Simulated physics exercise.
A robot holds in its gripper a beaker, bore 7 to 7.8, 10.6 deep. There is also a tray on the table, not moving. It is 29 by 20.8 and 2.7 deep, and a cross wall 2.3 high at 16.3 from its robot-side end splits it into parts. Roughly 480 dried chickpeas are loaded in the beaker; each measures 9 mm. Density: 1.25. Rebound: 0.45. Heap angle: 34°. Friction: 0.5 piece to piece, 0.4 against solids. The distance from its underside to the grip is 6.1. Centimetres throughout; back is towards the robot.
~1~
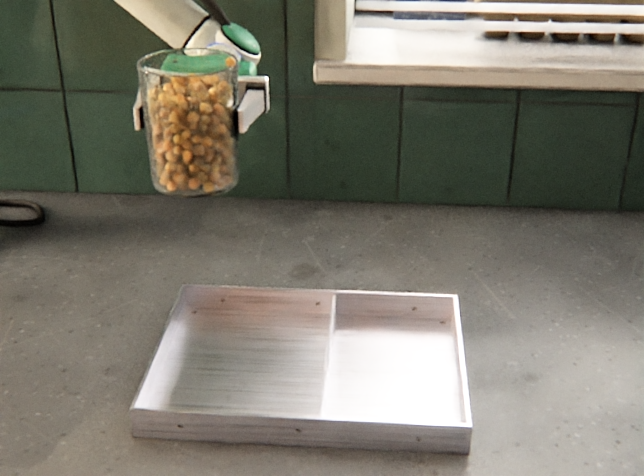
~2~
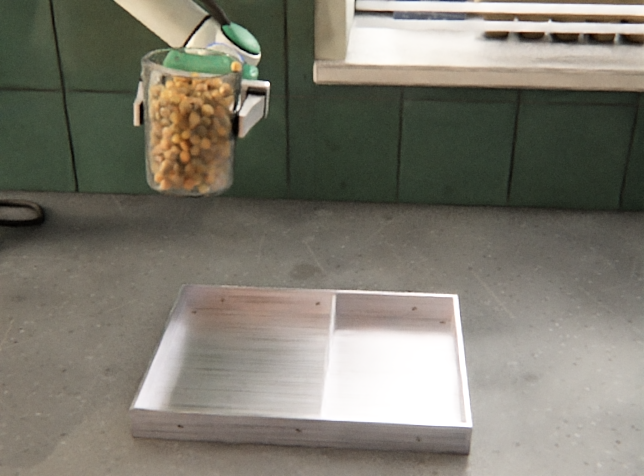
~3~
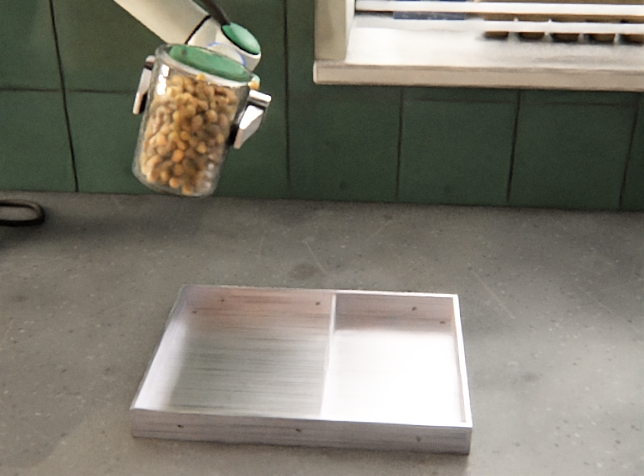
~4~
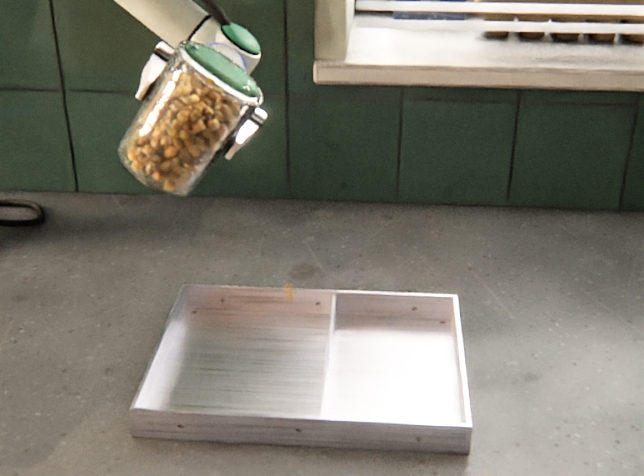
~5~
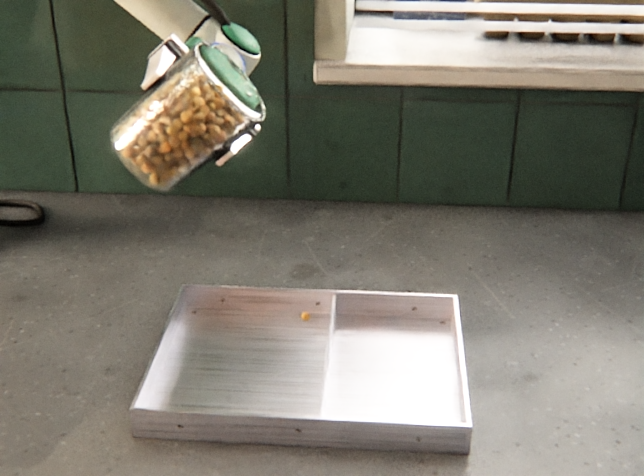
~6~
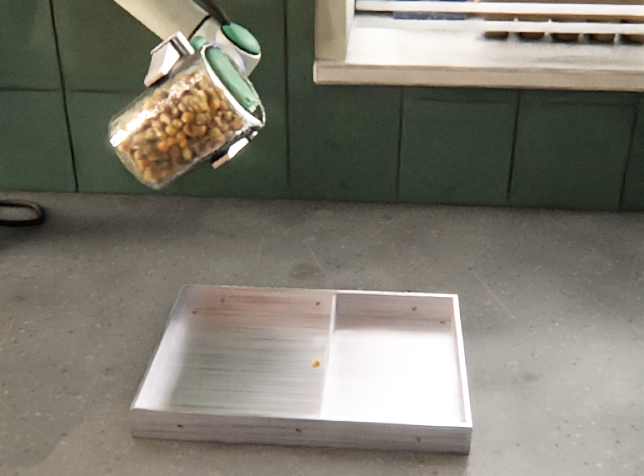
A clear beaker full of dried chickpeas, held in a robot's gripper above a grey table, starts upright and tilts steadily, its mouth swinging to the right. A single chickpea drops into the larger left part of the divided tray and shifts slightly, while the rest stay in the tilted beaker.
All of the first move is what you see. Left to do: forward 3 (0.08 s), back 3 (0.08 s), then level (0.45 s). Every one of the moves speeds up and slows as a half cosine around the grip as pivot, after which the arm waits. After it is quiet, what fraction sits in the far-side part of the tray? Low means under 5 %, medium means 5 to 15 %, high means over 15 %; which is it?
It is medium.
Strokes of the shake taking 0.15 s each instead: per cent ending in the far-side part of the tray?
It would come to roughly 0 %.
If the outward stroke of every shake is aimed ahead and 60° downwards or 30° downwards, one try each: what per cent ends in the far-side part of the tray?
You'd get some 0 per cent with the first setting and some 0 per cent with the second.
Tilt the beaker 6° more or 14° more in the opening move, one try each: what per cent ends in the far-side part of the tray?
Estimates, in order: 10 % and 15 %.
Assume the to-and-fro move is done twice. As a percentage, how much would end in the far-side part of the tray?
Expected share: About 10 %.
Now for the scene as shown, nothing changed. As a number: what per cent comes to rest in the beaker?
Roughly 90 in a hundred.
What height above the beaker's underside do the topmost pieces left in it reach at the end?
I'd say near 10.0 cm from the bottom.
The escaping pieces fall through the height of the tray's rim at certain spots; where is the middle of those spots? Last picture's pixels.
Near (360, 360).
Then, 0.24 s after the last picture, tilted 49° forward, highest piece 28 above the table; 425 in the beaker, 1 in the robot-side part, 53 in flight or on a rim.
Then, 0.49 s after the last picture, tilted 9° forward, highest piece 30 above the table; 423 in the beaker, 36 in the far-side part, 16 in the robot-side part, 4 in flight or on a rim.
Then, 0.81 s after the last picture, level, highest piece 30 above the table; 423 in the beaker, 36 in the far-side part, 15 in the robot-side part, 5 on the table or floor.
Then, 1.86 s after the last picture, level, highest piece 30 above the table; 423 in the beaker, 36 in the far-side part, 15 in the robot-side part, 5 on the table or floor.
Final count, 423 in the beaker, 36 in the far-side part, 15 in the robot-side part, 5 on the table or floor. That is 8 % in the far-side part of the tray.
